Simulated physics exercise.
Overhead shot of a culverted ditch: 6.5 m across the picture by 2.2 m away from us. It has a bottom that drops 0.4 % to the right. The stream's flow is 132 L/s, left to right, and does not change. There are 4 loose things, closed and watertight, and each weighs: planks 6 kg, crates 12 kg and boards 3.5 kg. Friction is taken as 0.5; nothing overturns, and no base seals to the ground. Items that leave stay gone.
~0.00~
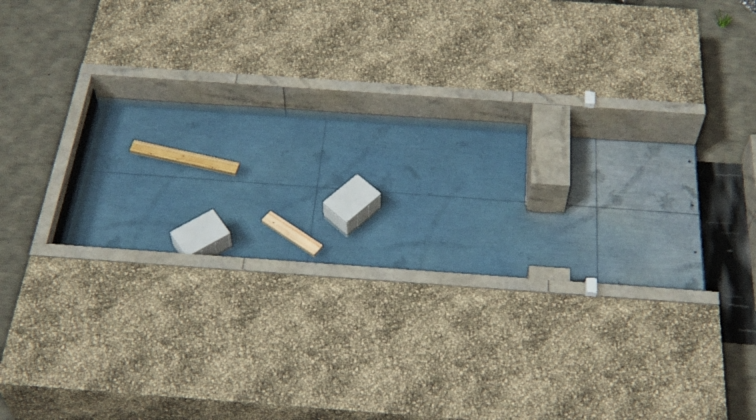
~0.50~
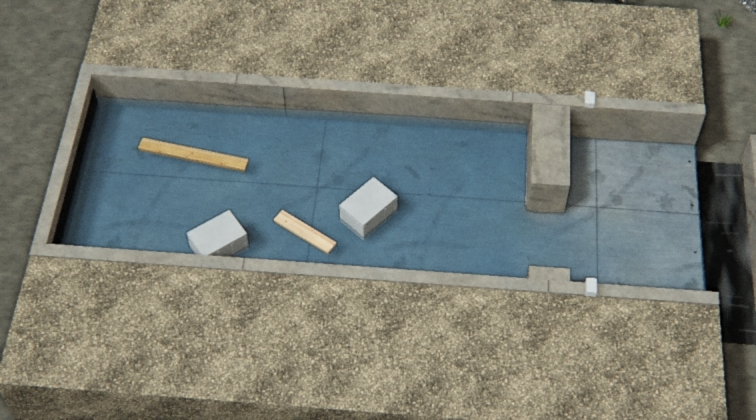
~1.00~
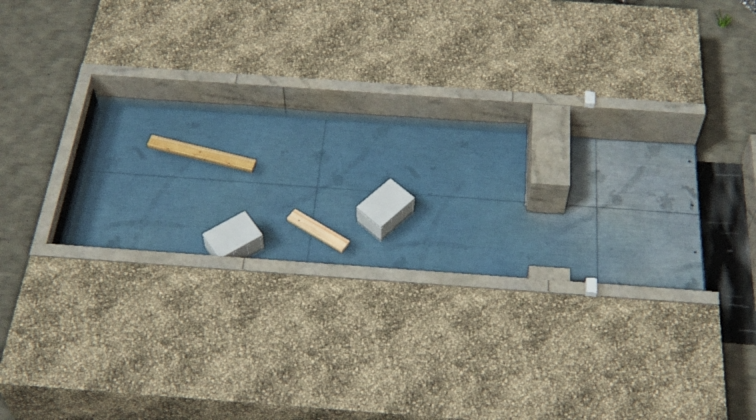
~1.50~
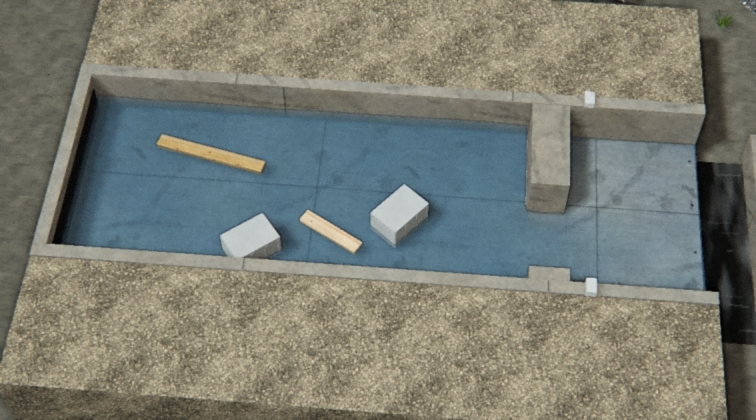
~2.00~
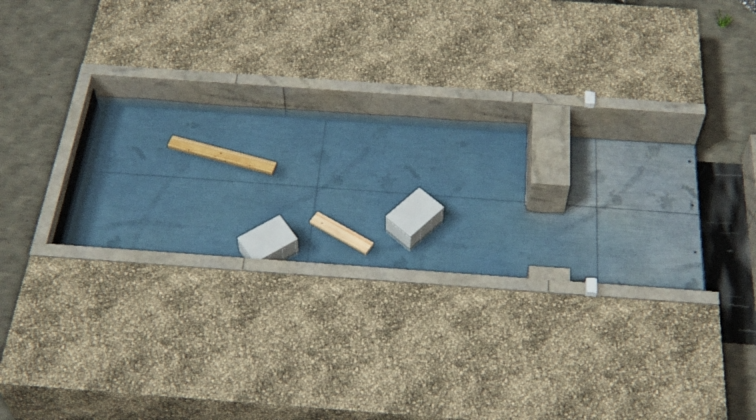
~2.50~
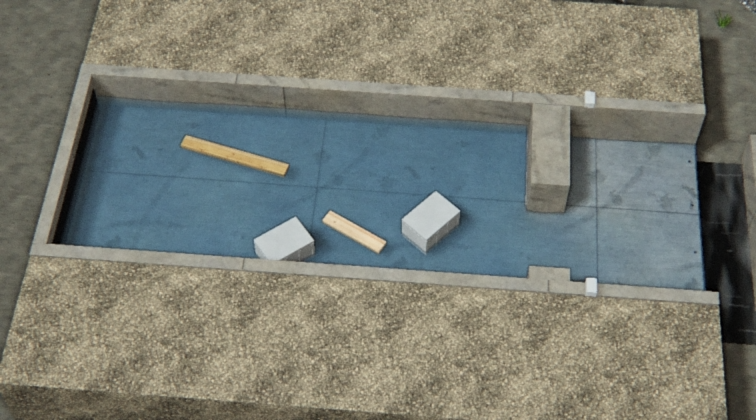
In a walled channel of shallow blue water, two pale blocks and two wooden boards floated slowly to the right together, keeping roughly the same spacing, while the concrete walls around them stayed still.
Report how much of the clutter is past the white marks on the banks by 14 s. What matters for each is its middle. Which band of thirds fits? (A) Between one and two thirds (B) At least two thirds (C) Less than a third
B.
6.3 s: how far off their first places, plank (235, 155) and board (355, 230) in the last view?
First one 140 cm, second one 200 cm.
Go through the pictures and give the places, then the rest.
In the first frame, a crate at (200, 233), afloat; a crate at (352, 198) floats; 17 cm deep round most things; 0 of 4 have shifted.
In the second frame, a crate at (217, 233), afloat, 17 cm from its start; a crate at (369, 201), afloat, 17 cm from its start; about 2050 L in view; 4 of 4 have shifted.
In the third frame, a crate at (232, 234), afloat, 33 cm from its start; a crate at (386, 202) floats, 35 cm from its start; 17 cm deep round most things; 4 of 4 have shifted.
In the fourth frame, a crate at (250, 236) floats, 51 cm from its start; a crate at (400, 208) floats, 51 cm from its start; 18 cm deep round most things; 4 of 4 have shifted.
In the fifth frame, a crate at (267, 238), afloat, 69 cm from its start; a crate at (415, 212), afloat, 67 cm from its start; about 2060 L in view; 4 of 4 have shifted.
In the sixth frame, a crate at (284, 240) floats, 86 cm from its start; a crate at (431, 215), afloat, 84 cm from its start; 18 cm deep round most things; 4 of 4 have shifted.
After 3.5 s 0 of 4 are over the mark; 4 afloat.
After 6.3 s 1 of 4 are over the mark; 3 afloat.
After 10.0 s 3 of 4 are over the mark; 1 afloat.
After 14.0 s 4 of 4 are over the mark; 0 afloat.
